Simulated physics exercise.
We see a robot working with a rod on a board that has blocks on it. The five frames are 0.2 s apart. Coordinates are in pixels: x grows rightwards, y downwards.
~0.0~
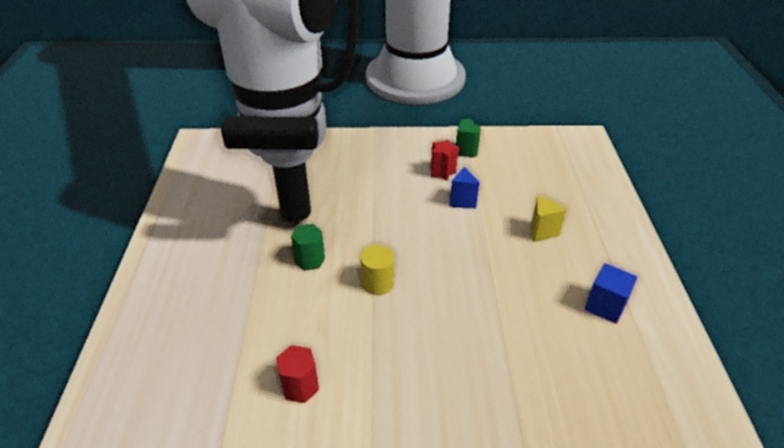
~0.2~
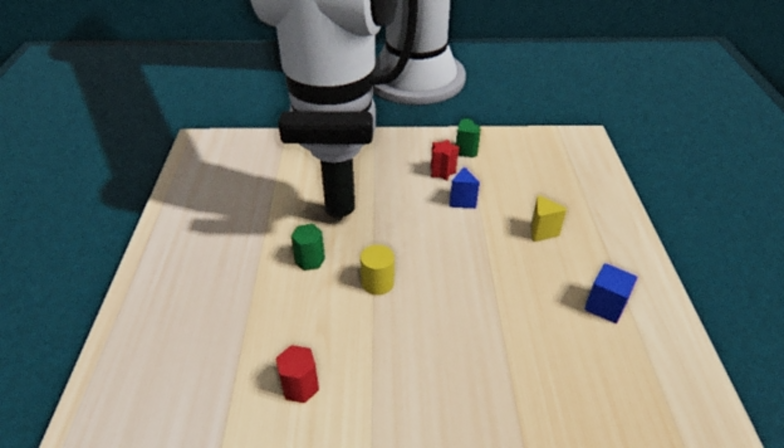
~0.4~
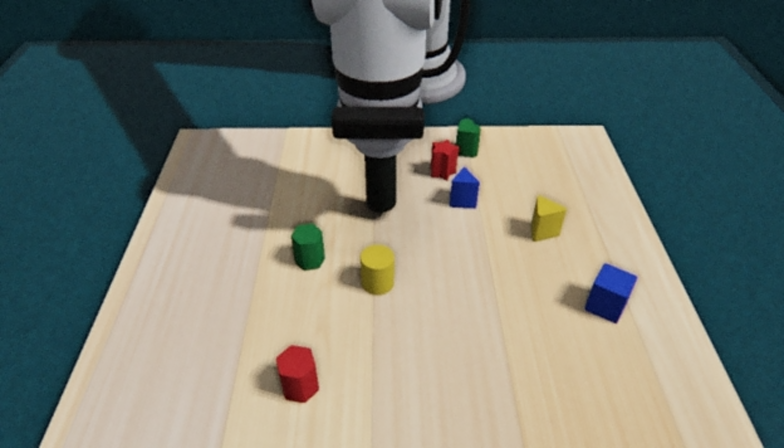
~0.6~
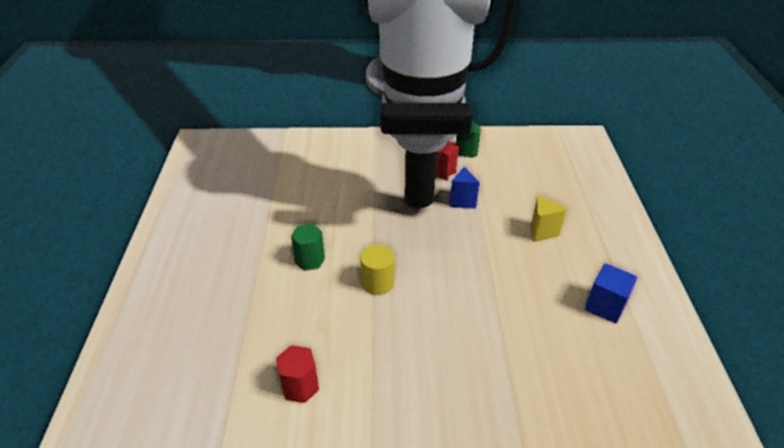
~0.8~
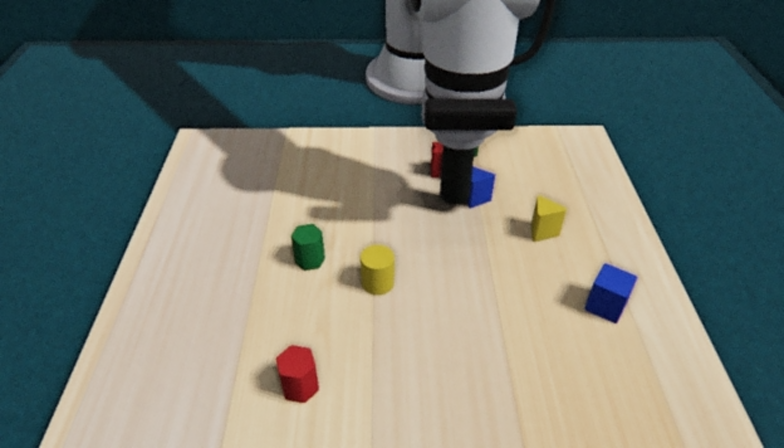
A robot arm holding a black rod swept steadily right across a wooden board scattered with colored blocks, passing behind the green and yellow ones, then nudged a blue three-sided block slightly right.
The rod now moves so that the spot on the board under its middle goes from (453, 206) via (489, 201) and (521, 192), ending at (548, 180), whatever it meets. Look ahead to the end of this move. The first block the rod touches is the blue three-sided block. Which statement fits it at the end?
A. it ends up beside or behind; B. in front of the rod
The correct letter is B.
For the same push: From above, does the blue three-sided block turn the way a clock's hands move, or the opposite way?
Viewed from above: Anti-clockwise.
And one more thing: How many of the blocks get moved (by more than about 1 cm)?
The way I see it, the answer is one.
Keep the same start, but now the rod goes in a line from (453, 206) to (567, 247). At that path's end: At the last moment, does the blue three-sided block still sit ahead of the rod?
The answer is no.
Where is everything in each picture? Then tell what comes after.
Rod's lower end at (296, 212); red star block at (444, 147); blue three-sided block at (465, 176), in the first picture.
Rod at (340, 208); blocks still, in the second picture.
Rod at (381, 203); blocks still, in the third picture.
Rod at (419, 199); blocks still, in the fourth picture.
Rod at (454, 195); red star block partly hidden; blue three-sided block at (479, 174), in the fifth picture.
What follows on the original path. One third of the way, rod at (491, 190); blue three-sided block at (512, 166), turned 40° anticlockwise.
Two thirds of the way, rod at (524, 181); blue three-sided block at (544, 157), turned 40° anticlockwise.
At the end, rod at (551, 170); red star block still; blue three-sided block at (571, 147), turned 35° anticlockwise.
